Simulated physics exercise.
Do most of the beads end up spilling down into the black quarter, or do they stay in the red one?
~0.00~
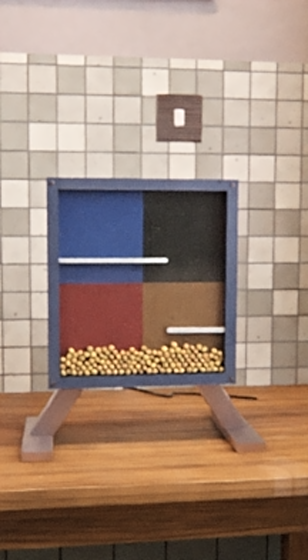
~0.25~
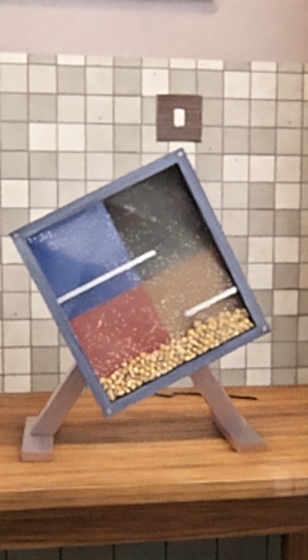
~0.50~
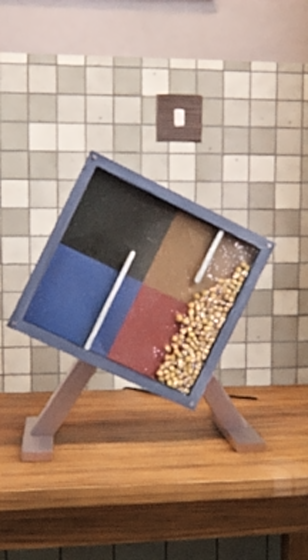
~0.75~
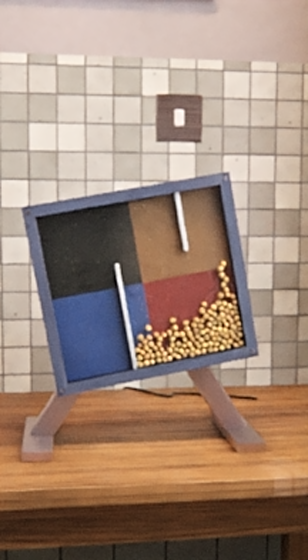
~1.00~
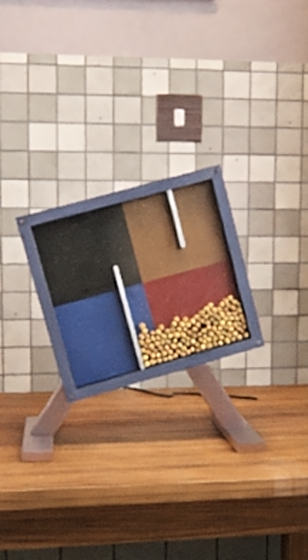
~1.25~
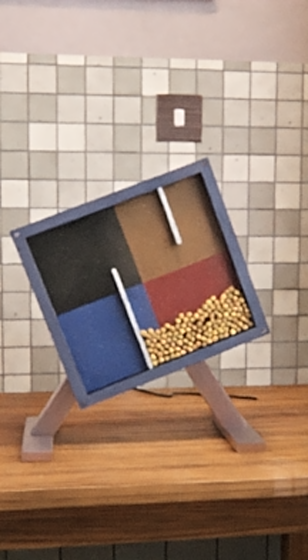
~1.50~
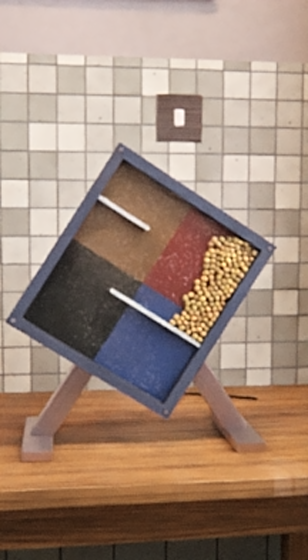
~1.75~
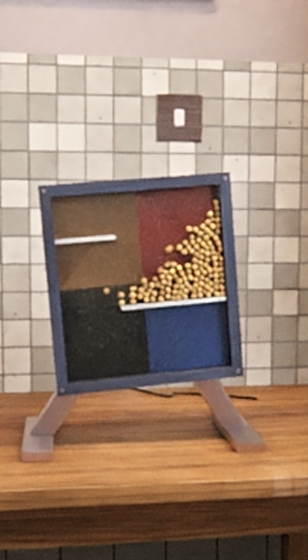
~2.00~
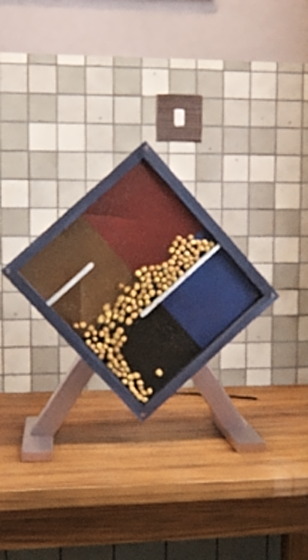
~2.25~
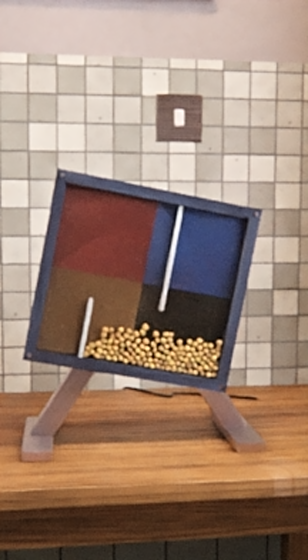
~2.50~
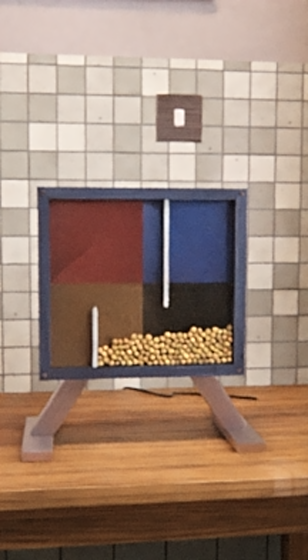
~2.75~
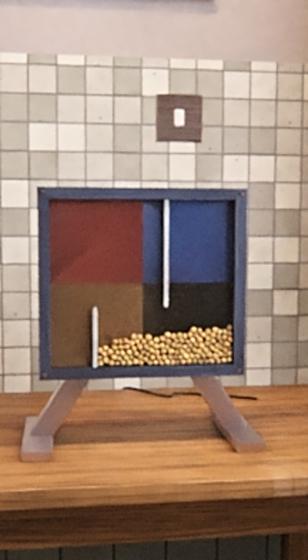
Most of them spill down into the black quarter, now at the lower right, with a smaller share resting in the brown and none left in the red.
